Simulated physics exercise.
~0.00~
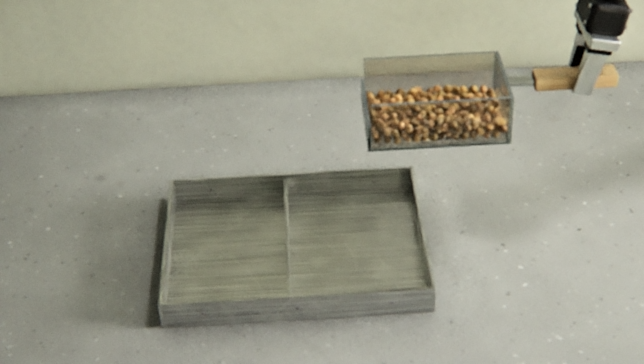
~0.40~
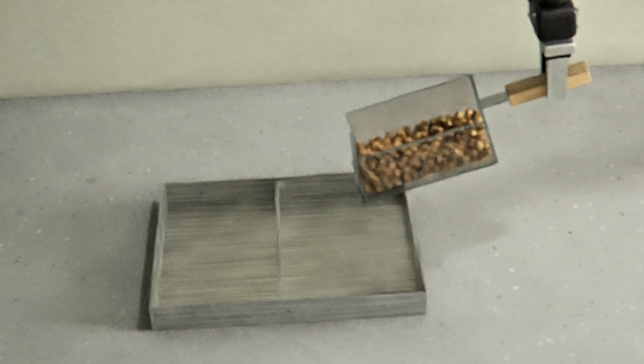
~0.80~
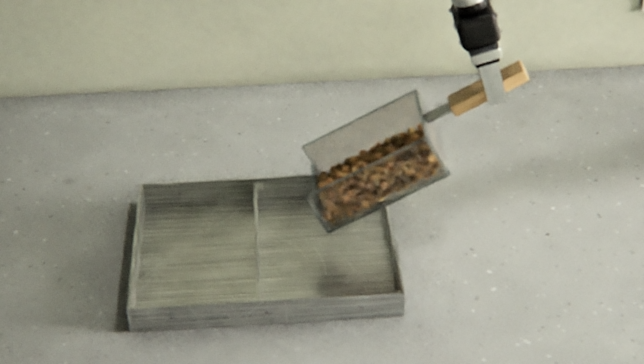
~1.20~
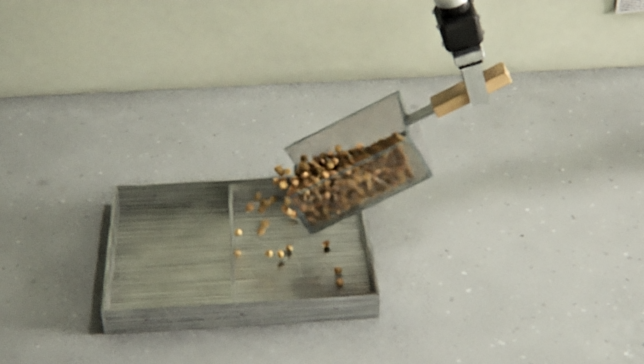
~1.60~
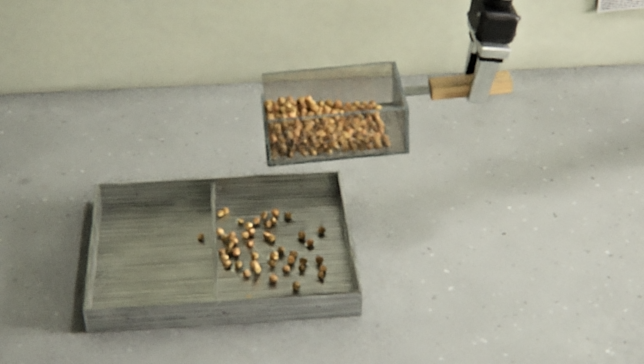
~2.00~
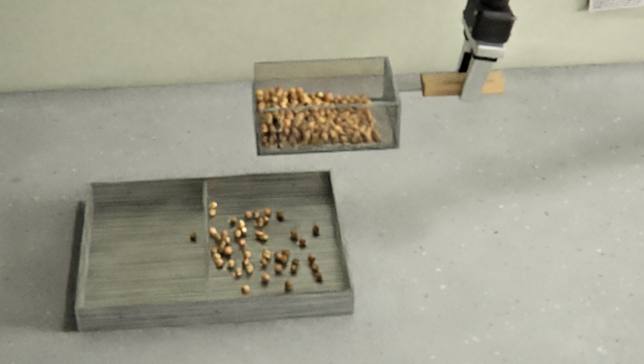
Robot arm tilting a clear box of dried chickpeas over a divided grey tray, spilling some into it, then levelling the box.
